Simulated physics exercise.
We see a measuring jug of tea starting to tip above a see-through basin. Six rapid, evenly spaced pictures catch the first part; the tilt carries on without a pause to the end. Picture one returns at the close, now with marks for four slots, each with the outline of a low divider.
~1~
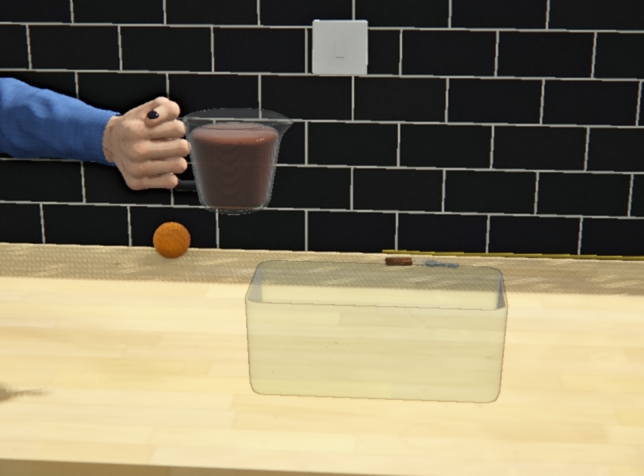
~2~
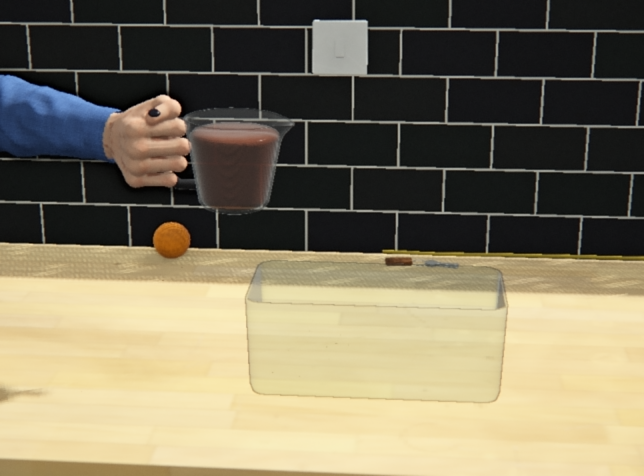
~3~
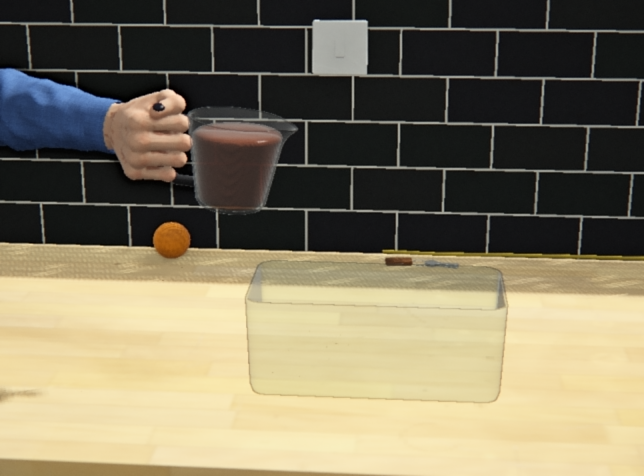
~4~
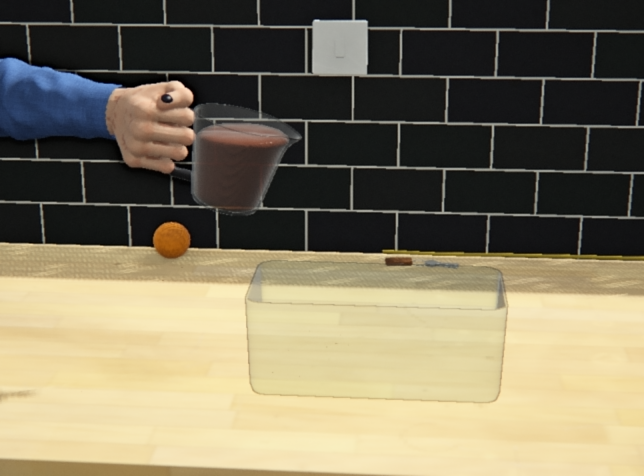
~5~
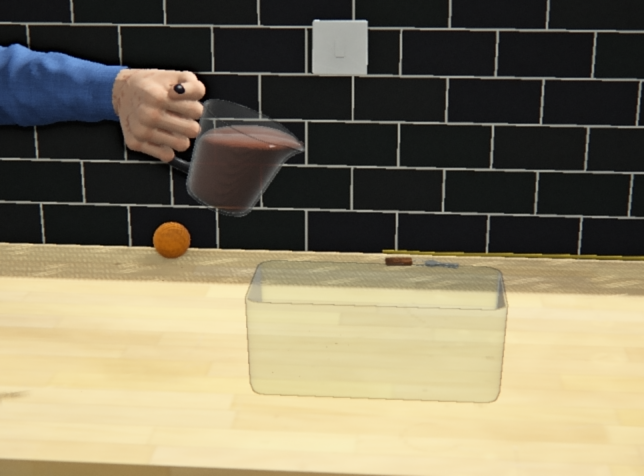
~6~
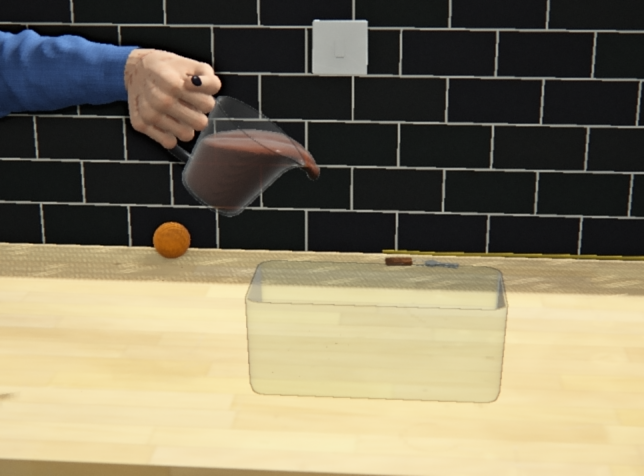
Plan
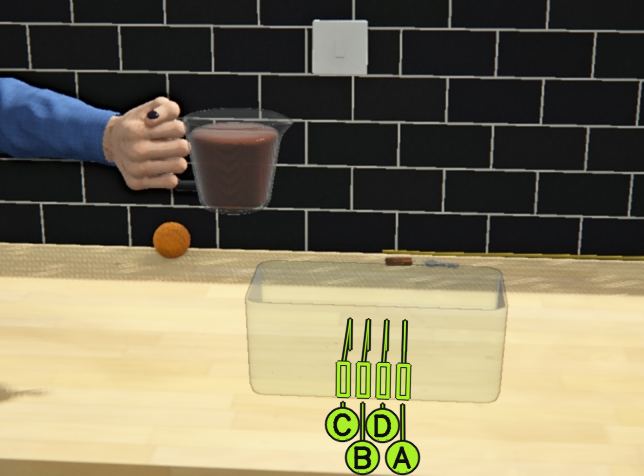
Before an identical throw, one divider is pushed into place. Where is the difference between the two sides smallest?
Take C.
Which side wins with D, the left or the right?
The left side.
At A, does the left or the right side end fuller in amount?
More ends on the left.
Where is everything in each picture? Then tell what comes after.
Upright, lip at (291, 122); basin from (250, 391) to (500, 400); nothing has left yet, in the first picture.
Upright, lip at (293, 124); nothing has left yet, in the second picture.
Tipped about 6°, lip at (296, 129); nothing has left yet, in the third picture.
Tipped about 14°, lip at (300, 137); nothing has left yet, in the fourth picture.
Tipped about 24°, lip at (303, 149); nothing has left yet, in the fifth picture.
Tipped about 36°, lip at (305, 164); tea is over the lip, down to (314, 176), in the sixth picture.
In lime, A at (402, 405); B at (362, 403); C at (342, 402); D at (382, 404).
For place A, about 91 % ends left of the wall and 7 % right of it.
For place B, about 79 % ends left of the wall and 17 % right of it; 3 % is lost outside.
For place C, about 51 % ends left of the wall and 48 % right of it.
For place D, about 90 % ends left of the wall and 6 % right of it; 4 % is lost outside.
